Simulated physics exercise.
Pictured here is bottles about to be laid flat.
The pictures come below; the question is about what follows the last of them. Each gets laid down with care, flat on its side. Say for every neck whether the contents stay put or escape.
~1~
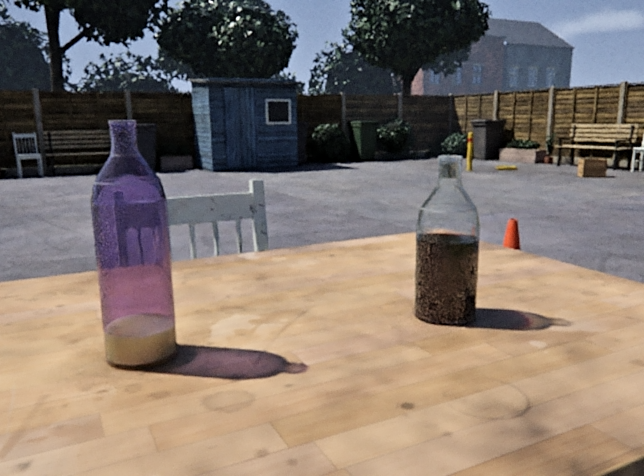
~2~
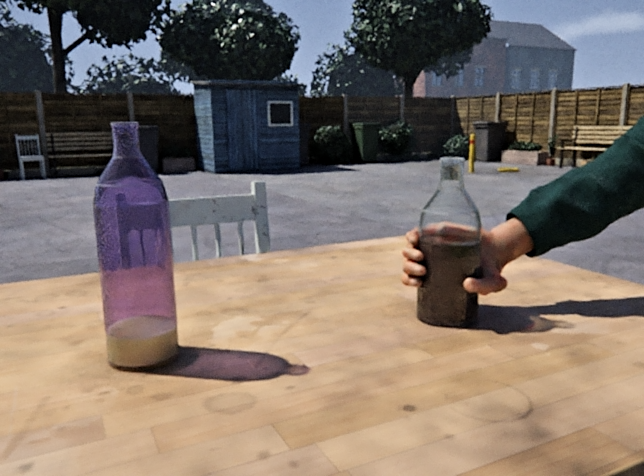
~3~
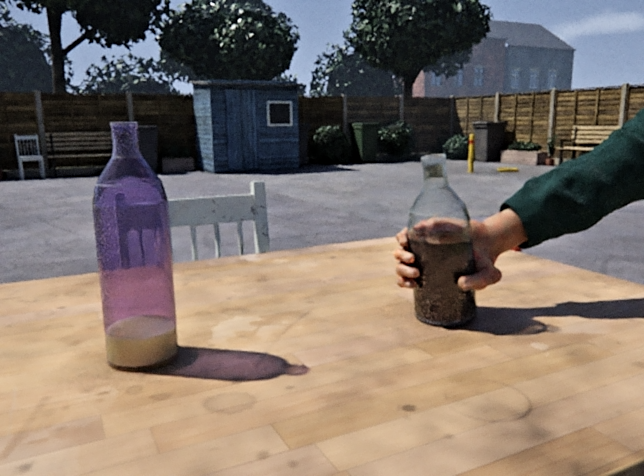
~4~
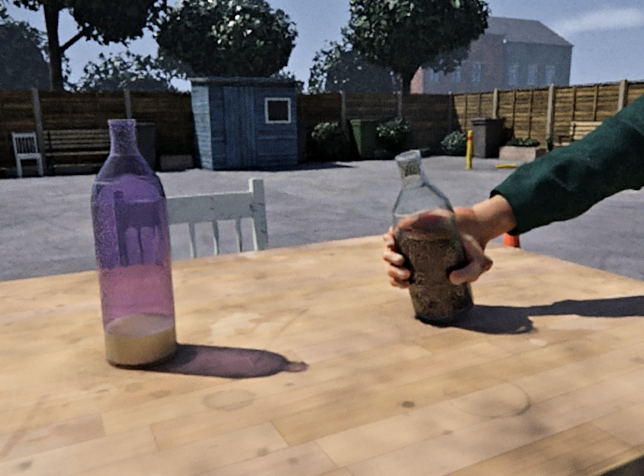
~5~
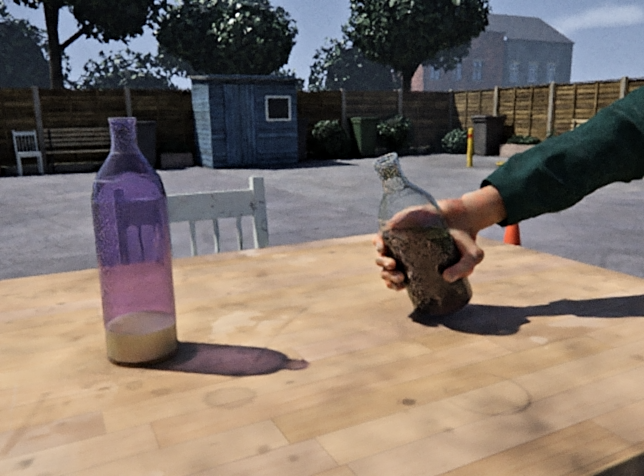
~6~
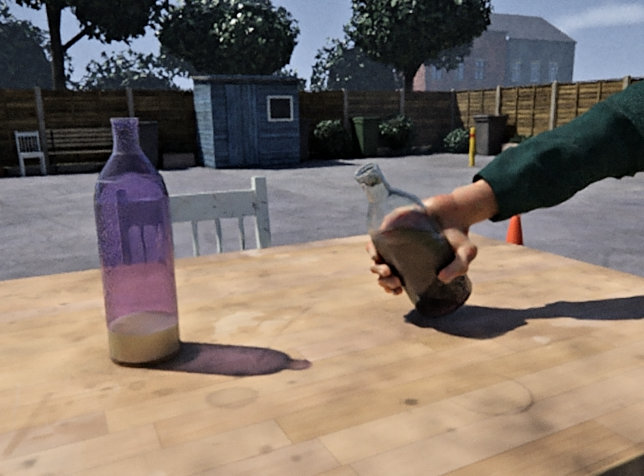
Left - they stay put, right - they escape.
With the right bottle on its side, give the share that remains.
Around 50 %.
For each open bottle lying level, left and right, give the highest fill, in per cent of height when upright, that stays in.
About 26 per cent and 24 per cent.
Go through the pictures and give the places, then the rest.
Both stand upright; right bottle (447, 236) about half full, open; left bottle (133, 241) nearly empty, open, in the first picture.
A hand takes the right bottle; right bottle about half full, surface at (449, 240); left bottle nearly empty, surface at (142, 327), in the second picture.
The right bottle leans; right bottle (440, 236) about half full; left bottle (134, 242) nearly empty, in the third picture.
The right bottle leans; right bottle about half full, surface at (427, 234); left bottle nearly empty, surface at (140, 325), in the fourth picture.
The right bottle leans; right bottle (415, 231) tipped 25°; left bottle (133, 238) nearly empty, in the fifth picture.
The right bottle leans; right bottle (406, 234) tipped 35°, open; left bottle nearly empty, surface at (144, 323), open, in the sixth picture.
Next, the right bottle is nearly down; right bottle, dry at the neck.
After that, the right bottle lies flat; right bottle, some has come out.
Finally, both lie flat; right bottle, some has come out; left bottle, dry at the neck.
